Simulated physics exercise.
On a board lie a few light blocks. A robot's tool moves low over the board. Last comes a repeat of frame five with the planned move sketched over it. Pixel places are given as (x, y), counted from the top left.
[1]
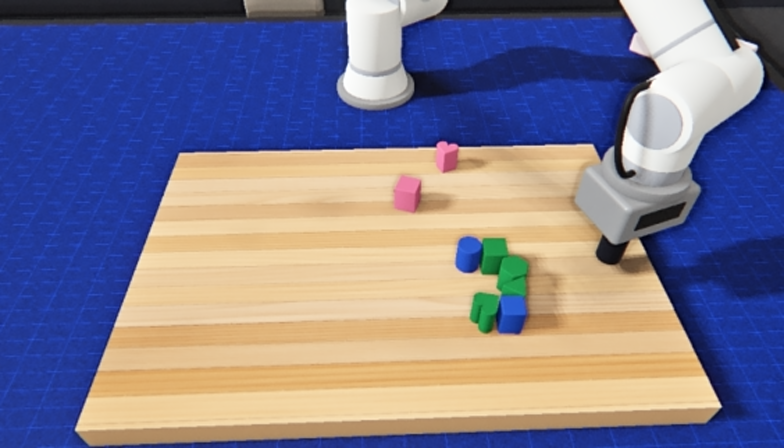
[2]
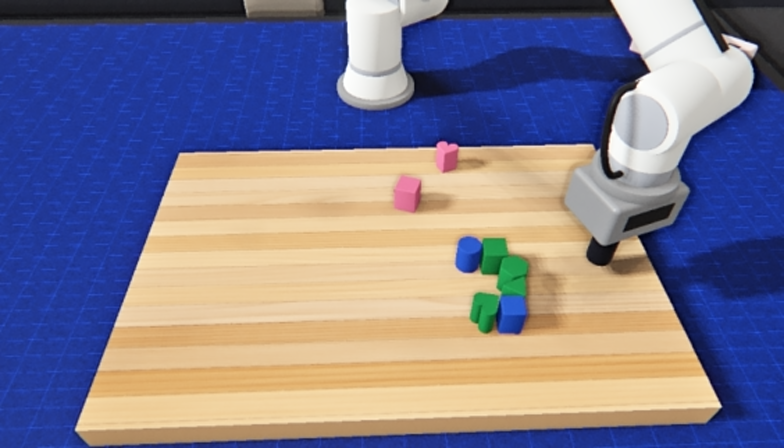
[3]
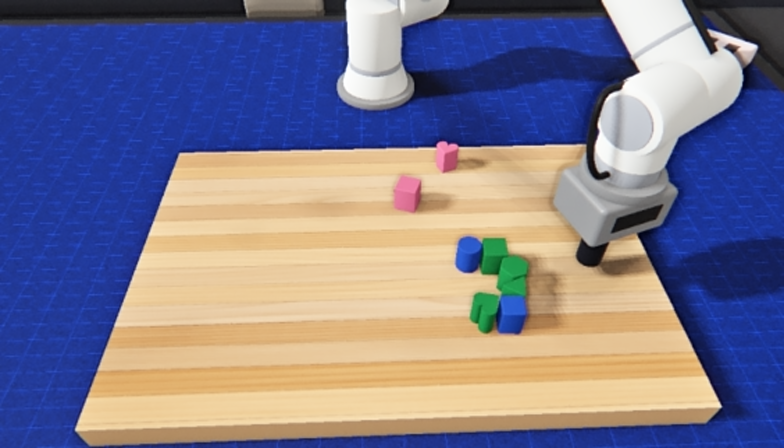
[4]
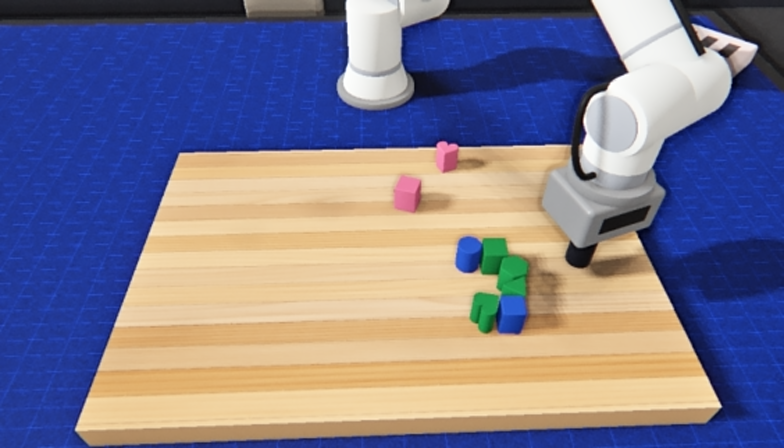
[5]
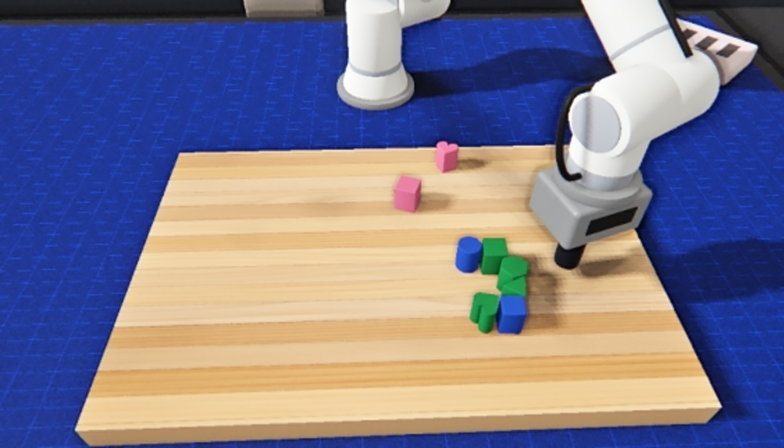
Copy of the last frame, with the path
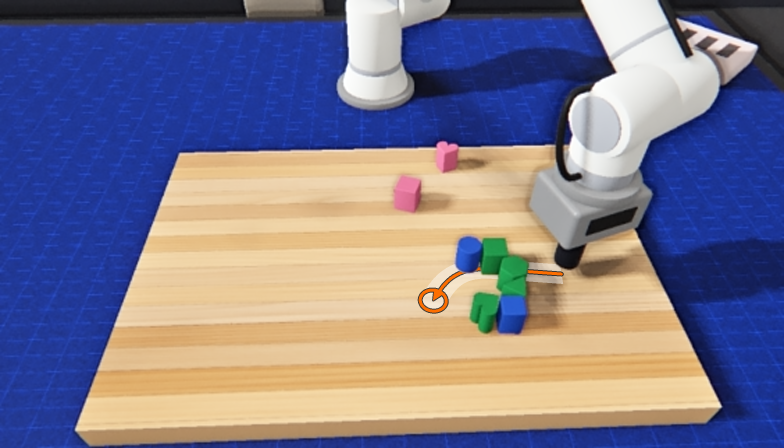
Robot arm slowly sliding its dark-tipped tool leftward over a wooden board, while small pink, green and blue blocks stay still.
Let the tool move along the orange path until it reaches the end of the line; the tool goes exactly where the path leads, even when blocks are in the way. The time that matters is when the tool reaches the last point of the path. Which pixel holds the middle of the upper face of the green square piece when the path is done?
Expect it around (437, 243).
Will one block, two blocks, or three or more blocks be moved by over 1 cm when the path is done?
Number moved: 3+.
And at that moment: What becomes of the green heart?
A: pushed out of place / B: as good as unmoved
I choose B.
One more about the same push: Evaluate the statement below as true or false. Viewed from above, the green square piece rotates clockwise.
The claim holds.
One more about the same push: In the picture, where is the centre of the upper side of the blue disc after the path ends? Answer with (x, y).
Close to (416, 232).
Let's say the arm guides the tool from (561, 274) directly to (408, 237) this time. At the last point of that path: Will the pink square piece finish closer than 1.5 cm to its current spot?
Yes, it checks out.
Drawn move, from (561, 274) over (512, 270) and (464, 272) to (433, 300).
The first path, step by step. One third of the way, tool (515, 258); blue disc (467, 243); green square piece (491, 245); green hexagonal block (507, 268), turned 25° anticlockwise.
Two thirds of the way, tool (465, 259); blue disc (421, 233); green square piece (444, 241), turned 40° clockwise; green hexagonal block (493, 269), turned 90° anticlockwise.
At the end, tool (434, 288); blue disc (416, 232); green heart still; green square piece (437, 243), turned 55° clockwise; green hexagonal block (493, 269), turned 90° anticlockwise; green triangle still.
